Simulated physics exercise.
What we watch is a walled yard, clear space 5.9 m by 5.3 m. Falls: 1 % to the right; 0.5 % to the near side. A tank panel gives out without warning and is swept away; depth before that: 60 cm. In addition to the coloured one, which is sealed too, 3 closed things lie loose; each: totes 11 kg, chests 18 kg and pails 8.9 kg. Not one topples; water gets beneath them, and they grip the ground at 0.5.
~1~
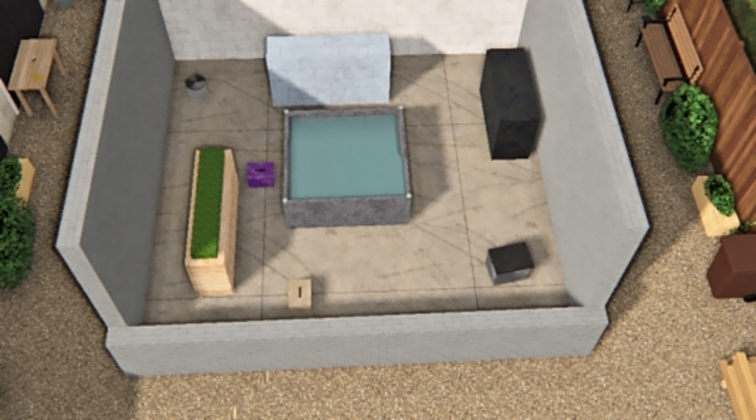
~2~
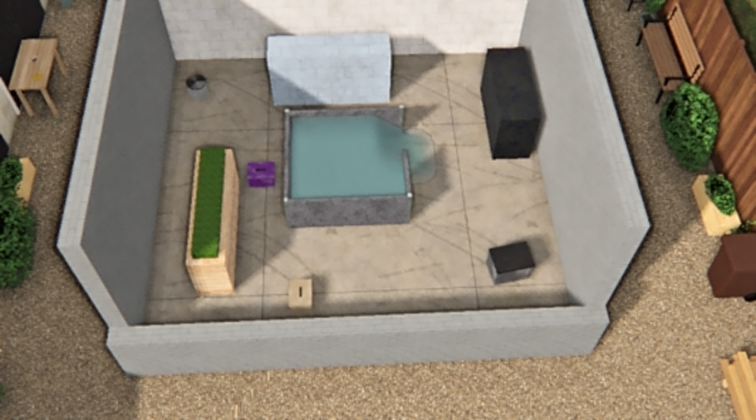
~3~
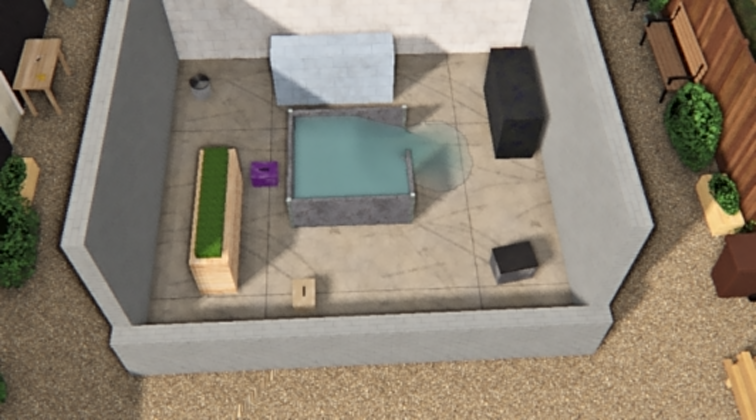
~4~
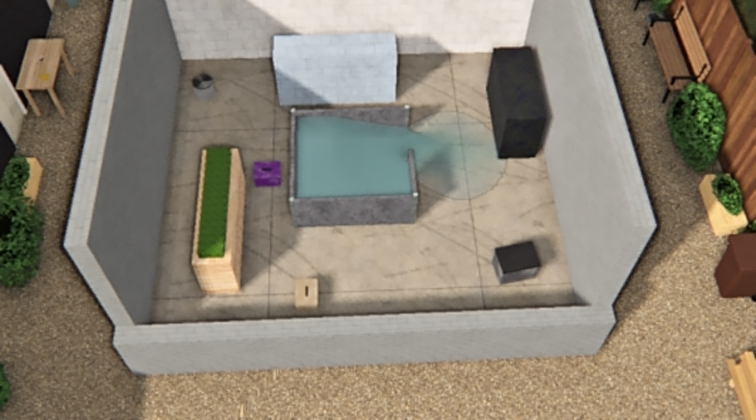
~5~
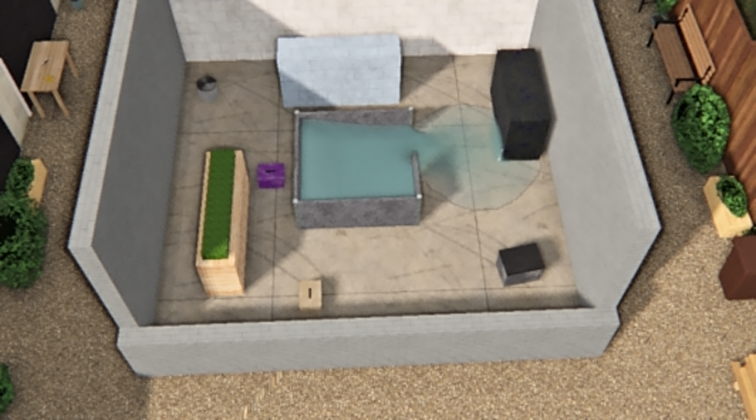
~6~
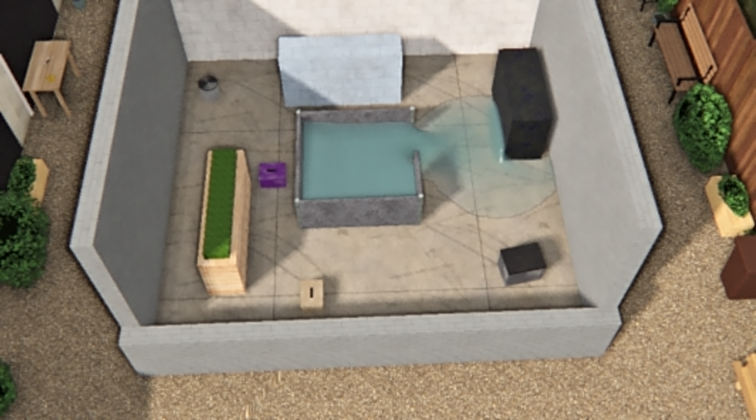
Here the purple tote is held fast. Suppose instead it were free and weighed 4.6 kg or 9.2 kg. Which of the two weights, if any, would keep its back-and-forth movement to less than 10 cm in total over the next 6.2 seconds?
The small load gets by.
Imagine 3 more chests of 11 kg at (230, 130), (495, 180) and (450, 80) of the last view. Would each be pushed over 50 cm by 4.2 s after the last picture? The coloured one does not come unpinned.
Going through them in that order, the answers are not too far, too far and too far.
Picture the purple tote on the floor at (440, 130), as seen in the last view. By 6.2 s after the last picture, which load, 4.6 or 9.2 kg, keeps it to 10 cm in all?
Looks like the outcome is this: No option works.
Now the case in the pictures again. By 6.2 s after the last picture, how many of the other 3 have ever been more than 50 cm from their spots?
Counting them up, I find 1.
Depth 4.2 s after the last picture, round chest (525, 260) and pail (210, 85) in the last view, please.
I'd estimate 7 cm for the first and 4 cm for the second.
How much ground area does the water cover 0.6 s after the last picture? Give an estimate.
About 8.0 m2.
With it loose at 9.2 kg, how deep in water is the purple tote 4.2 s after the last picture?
About 0 cm.
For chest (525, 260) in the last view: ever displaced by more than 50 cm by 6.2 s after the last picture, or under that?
Here the answer is beyond.
Then, 0.6 s after the last picture the purple tote would be 0 cm from its start with 4.6 kg and 0 cm from its start with 9.2 kg; 0 cm of water round it then.
Then, 2.3 s after the last picture the purple tote would be 0 cm from its start with 4.6 kg and 0 cm from its start with 9.2 kg; 0 cm of water round it then.
Then, 4.2 s after the last picture the purple tote would be 0 cm from its start with 4.6 kg and 0 cm from its start with 9.2 kg; 0 cm of water round it then.
Then, 6.2 s after the last picture the purple tote would be 0 cm from its start with 4.6 kg and 0 cm from its start with 9.2 kg; 3 cm of water round it then.
